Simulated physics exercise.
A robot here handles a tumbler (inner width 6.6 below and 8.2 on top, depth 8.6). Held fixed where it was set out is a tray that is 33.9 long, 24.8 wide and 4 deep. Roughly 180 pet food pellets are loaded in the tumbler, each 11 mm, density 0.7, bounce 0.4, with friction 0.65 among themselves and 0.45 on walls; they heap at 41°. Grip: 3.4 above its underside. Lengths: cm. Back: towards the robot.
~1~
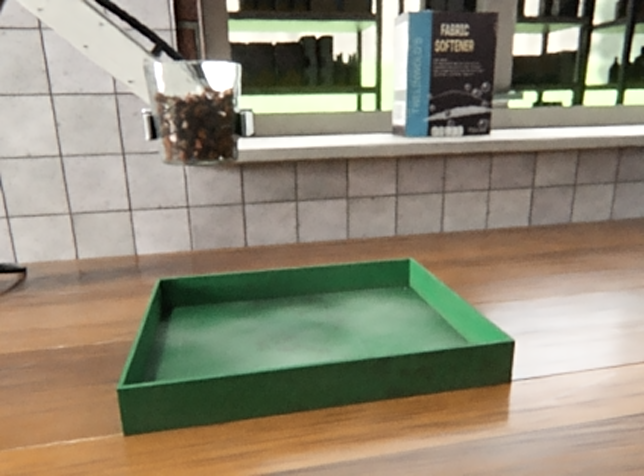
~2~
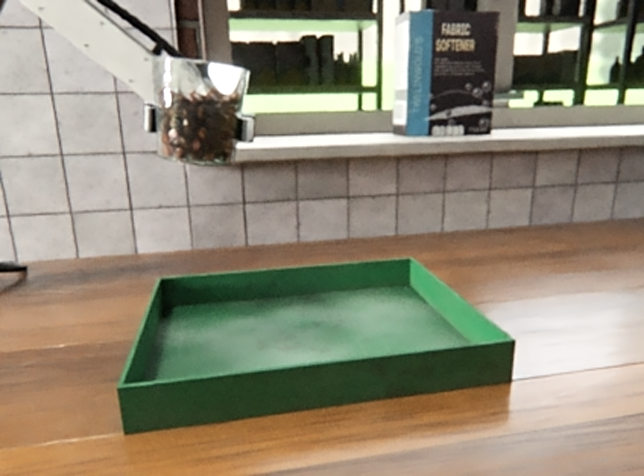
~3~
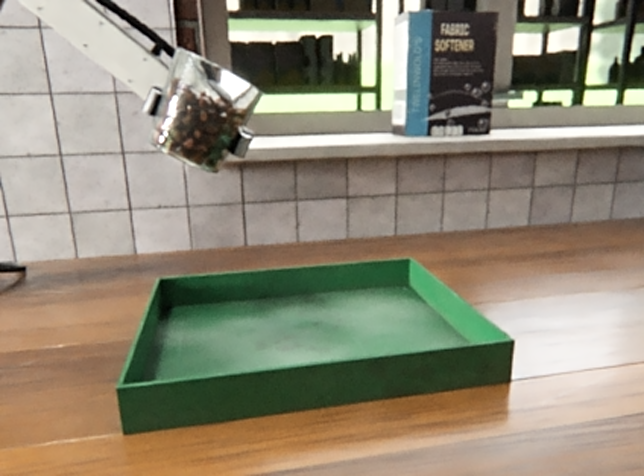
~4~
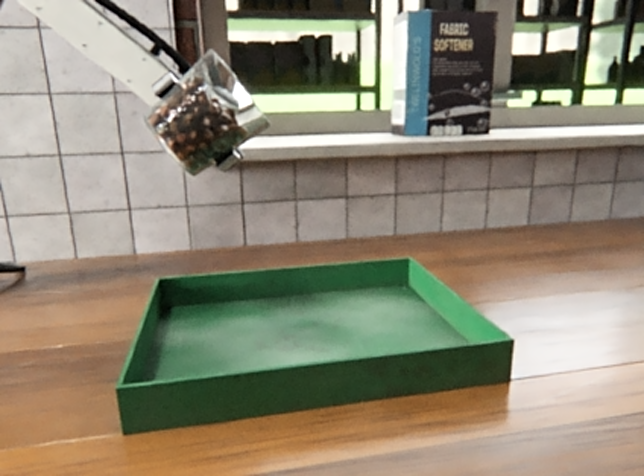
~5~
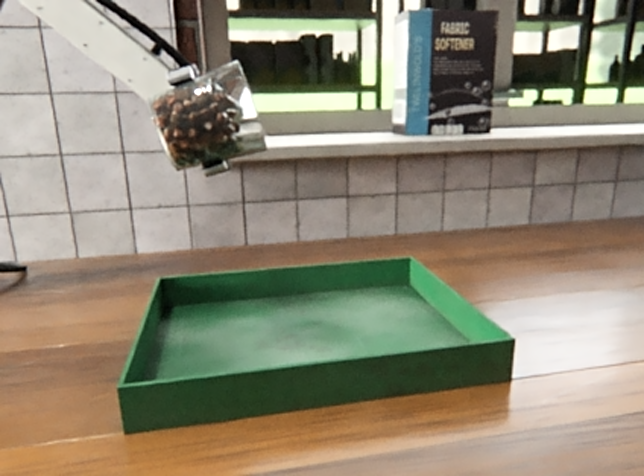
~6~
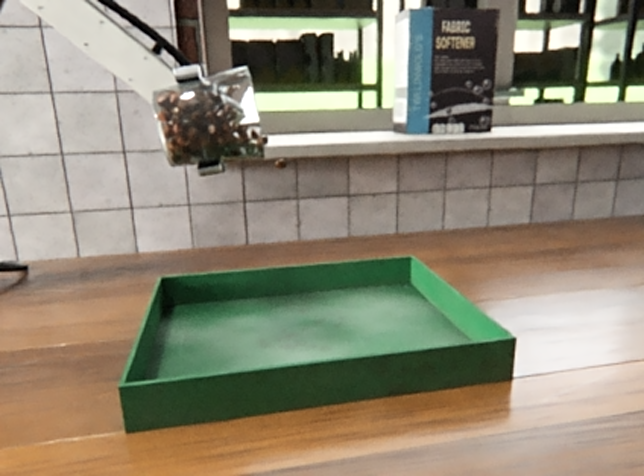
Above a green tray on a wooden counter, a robot arm tilts a tumbler of pellets rightward.
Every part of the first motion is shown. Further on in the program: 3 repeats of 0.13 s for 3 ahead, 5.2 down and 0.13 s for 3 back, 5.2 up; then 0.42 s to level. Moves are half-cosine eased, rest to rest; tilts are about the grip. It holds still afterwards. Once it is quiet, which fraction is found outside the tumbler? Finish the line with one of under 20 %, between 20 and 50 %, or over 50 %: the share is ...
The share is between 20 and 50 %.
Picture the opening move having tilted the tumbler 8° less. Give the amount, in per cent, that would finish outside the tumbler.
Some 15 %.
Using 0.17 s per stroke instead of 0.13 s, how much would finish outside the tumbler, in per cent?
Then roughly 5 percent.
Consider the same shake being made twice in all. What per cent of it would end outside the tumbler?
About 20 per cent, then.
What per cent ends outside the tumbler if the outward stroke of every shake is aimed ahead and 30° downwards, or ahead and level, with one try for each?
Result: Approx. 70 % and 100 %, one try each.
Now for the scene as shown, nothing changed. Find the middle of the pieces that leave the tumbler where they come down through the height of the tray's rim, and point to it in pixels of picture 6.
Centre: Roughly (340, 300).
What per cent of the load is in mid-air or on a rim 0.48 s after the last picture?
Estimated fraction: Near 6 %.
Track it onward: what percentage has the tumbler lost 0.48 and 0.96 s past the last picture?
Around 15 % and around 25 %.
Then, 0.48 s after the last picture, tilted 82° forward, highest piece 24 above the table; 147 in the tumbler, 17 in the tray, 11 in flight or on a rim.
Then, 0.96 s after the last picture, tilted 50° forward, highest piece 25 above the table; 127 in the tumbler, 48 in the tray.
Then, 1.40 s after the last picture, level, highest piece 28 above the table; 127 in the tumbler, 48 in the tray.
Then, 2.45 s after the last picture, level, highest piece 28 above the table; 127 in the tumbler, 48 in the tray.
Final count, 127 in the tumbler, 48 in the tray. That is 27 % outside the tumbler.
